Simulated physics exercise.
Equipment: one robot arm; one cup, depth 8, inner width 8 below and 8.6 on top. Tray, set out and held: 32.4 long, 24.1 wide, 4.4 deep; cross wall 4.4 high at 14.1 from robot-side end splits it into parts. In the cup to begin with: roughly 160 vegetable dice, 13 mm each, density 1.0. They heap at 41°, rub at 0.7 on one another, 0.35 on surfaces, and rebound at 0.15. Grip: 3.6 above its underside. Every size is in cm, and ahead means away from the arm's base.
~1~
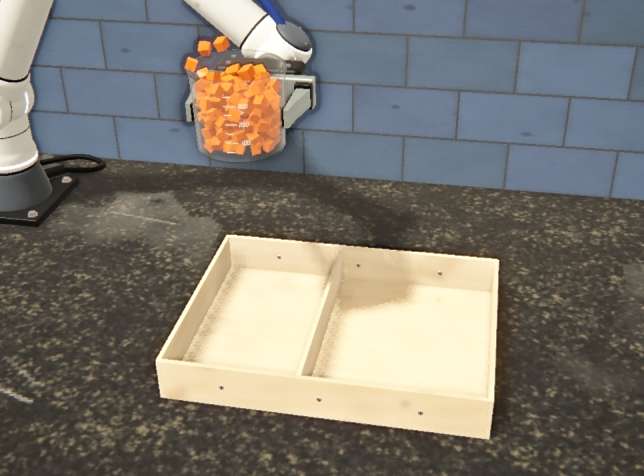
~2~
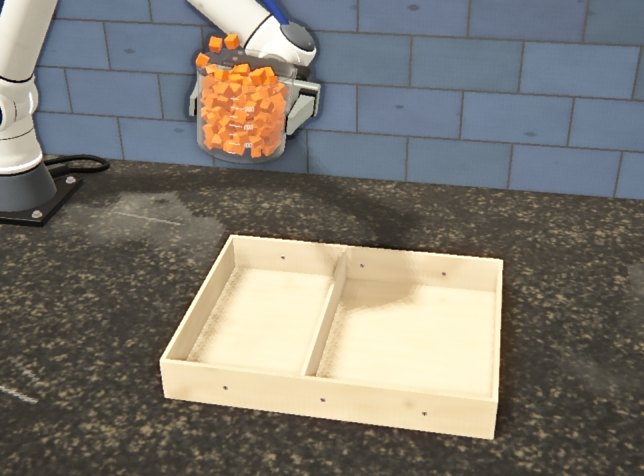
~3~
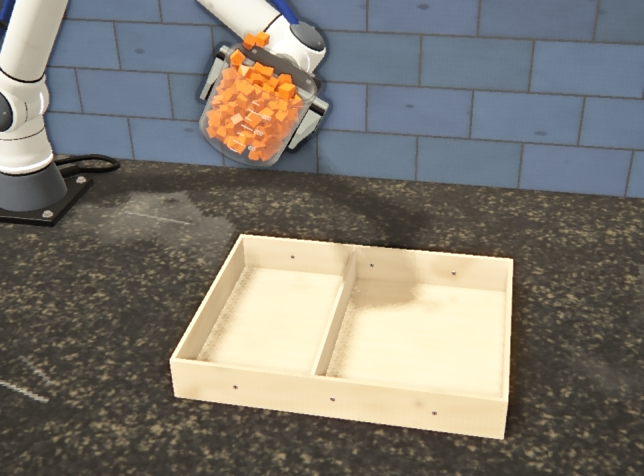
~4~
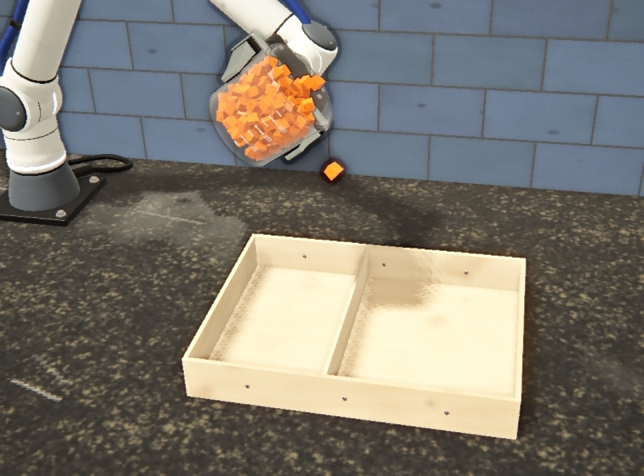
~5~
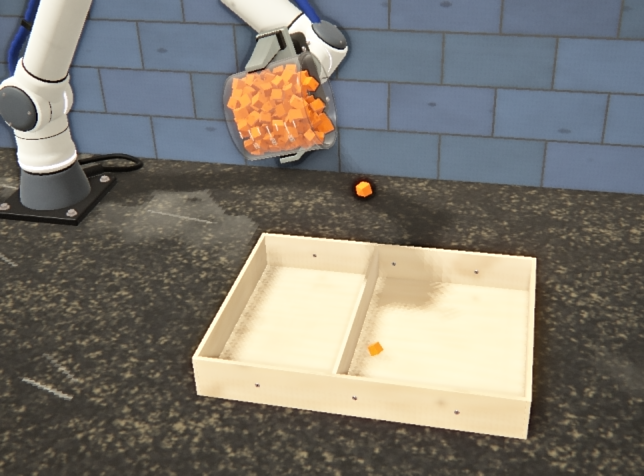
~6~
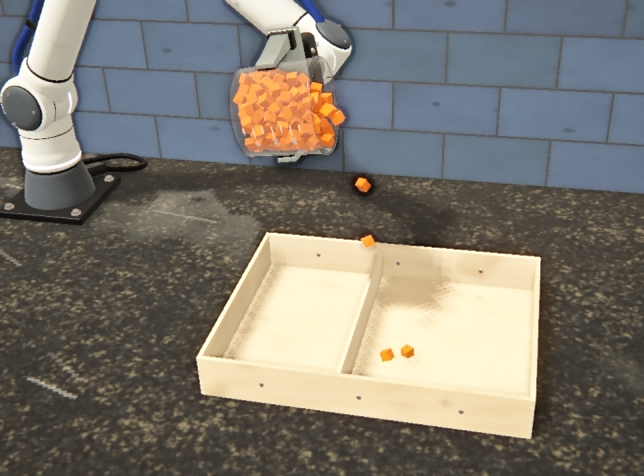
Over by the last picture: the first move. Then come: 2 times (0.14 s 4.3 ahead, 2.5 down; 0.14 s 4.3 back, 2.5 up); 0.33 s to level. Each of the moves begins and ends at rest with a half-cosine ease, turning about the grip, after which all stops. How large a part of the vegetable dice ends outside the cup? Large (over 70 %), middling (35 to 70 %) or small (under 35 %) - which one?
Middling.
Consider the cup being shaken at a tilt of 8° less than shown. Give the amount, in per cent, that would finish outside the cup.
It would come to roughly 30 per cent.
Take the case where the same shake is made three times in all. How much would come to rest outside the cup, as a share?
50 %.
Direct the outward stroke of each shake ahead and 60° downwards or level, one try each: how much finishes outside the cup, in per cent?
You'd get some 20 per cent with the first setting and some 70 per cent with the second.
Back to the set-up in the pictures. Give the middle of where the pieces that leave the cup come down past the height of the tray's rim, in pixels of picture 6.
Near (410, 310).
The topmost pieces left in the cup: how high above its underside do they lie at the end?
The top sits some 7.0 cm up.
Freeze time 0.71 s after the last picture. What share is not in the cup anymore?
Share gone by then: Near 40 %.
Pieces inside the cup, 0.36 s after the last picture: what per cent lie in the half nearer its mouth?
Mouth half share: Roughly 45 %.
Then, 0.36 s after the last picture, tilted 81° forward, highest piece 27 above the table; 113 in the cup, 24 in the far-side part, 23 in flight or on a rim.
Then, 0.71 s after the last picture, tilted 46° forward, highest piece 29 above the table; 92 in the cup, 59 in the far-side part, 9 in the robot-side part.
Then, 1.09 s after the last picture, level, highest piece 30 above the table; 92 in the cup, 59 in the far-side part, 9 in the robot-side part.
Then, 2.14 s after the last picture, level, highest piece 30 above the table; 92 in the cup, 59 in the far-side part, 9 in the robot-side part.
Final count, 92 in the cup, 59 in the far-side part, 9 in the robot-side part. That is 42 % outside the cup.
